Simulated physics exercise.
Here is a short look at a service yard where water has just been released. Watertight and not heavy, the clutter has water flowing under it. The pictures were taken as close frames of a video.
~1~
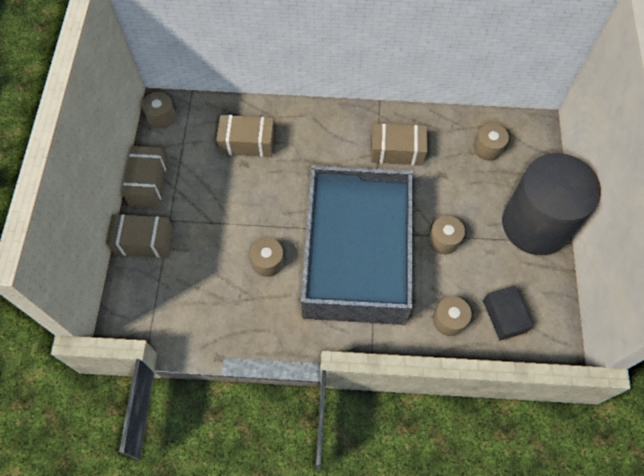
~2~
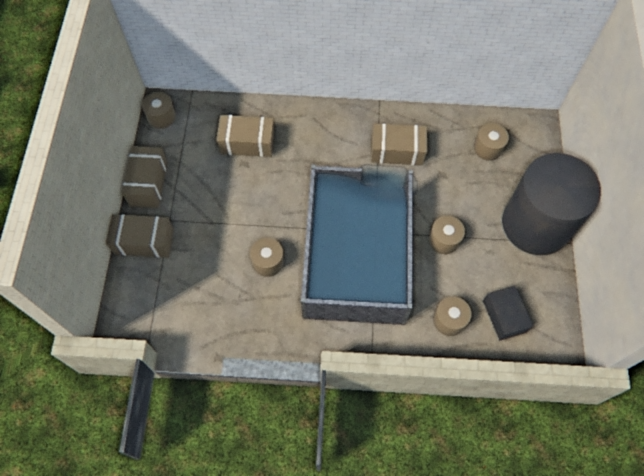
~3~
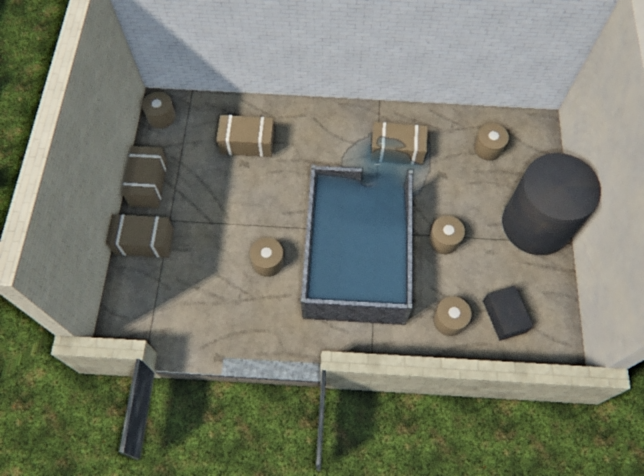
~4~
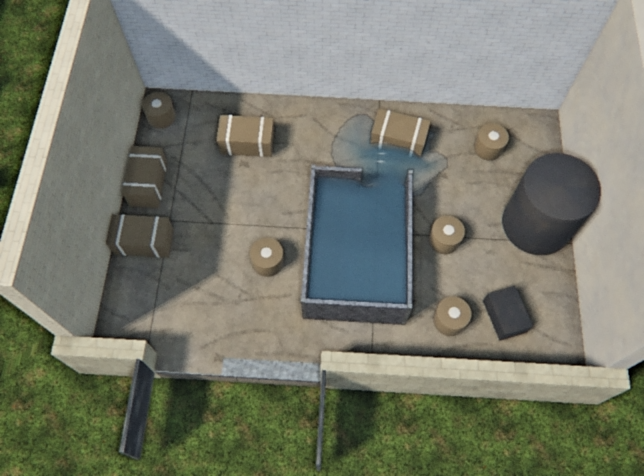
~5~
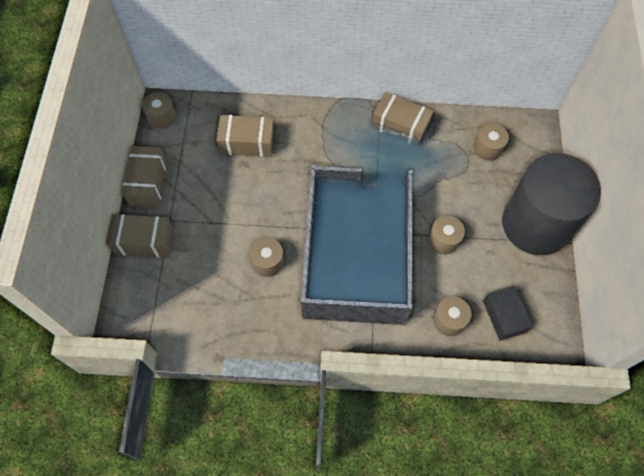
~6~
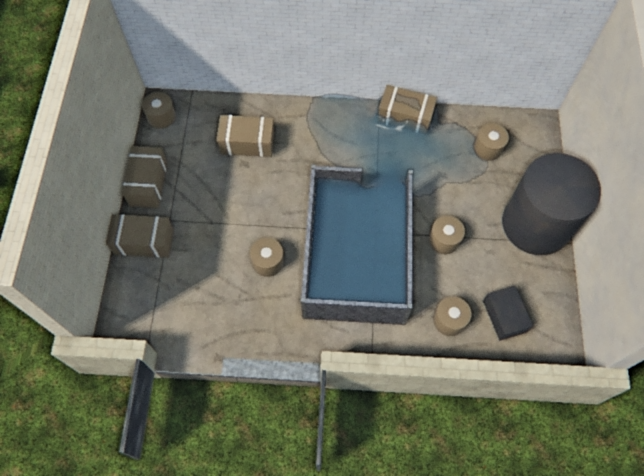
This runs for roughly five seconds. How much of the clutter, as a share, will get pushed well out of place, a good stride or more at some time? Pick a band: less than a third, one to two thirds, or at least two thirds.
The fraction is less than a third of them.
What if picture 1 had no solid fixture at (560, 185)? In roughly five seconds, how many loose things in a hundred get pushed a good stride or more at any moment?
Approx. 40 % of the lot.
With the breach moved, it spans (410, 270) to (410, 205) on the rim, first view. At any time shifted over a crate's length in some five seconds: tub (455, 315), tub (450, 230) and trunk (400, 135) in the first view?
Well, in order they come out as over the mark, over the mark and below the mark.
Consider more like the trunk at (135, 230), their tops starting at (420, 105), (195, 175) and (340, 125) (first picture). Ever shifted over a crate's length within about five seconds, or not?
Copy one: Slides well clear; copy two: Barely shifts; copy three: Slides well clear.
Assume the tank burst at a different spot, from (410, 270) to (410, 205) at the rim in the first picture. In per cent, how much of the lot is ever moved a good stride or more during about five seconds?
Estimate: Some 40 per cent.
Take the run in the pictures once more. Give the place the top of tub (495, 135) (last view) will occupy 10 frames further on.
Close to (551, 145).
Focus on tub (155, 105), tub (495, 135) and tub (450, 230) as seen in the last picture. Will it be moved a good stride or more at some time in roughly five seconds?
Tally in given order: The full distance / the full distance / less than that.
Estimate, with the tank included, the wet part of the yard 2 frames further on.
Wet share: Around 25 %.
A moment on, 1 of 10 are well off their spots; 0 afloat.
Next, 2 of 10 are well off their spots; 2 afloat.
Later, 3 of 10 are well off their spots; 3 afloat.
In the end, 3 of 10 are well off their spots, and 3 have been at some point; 2 afloat.
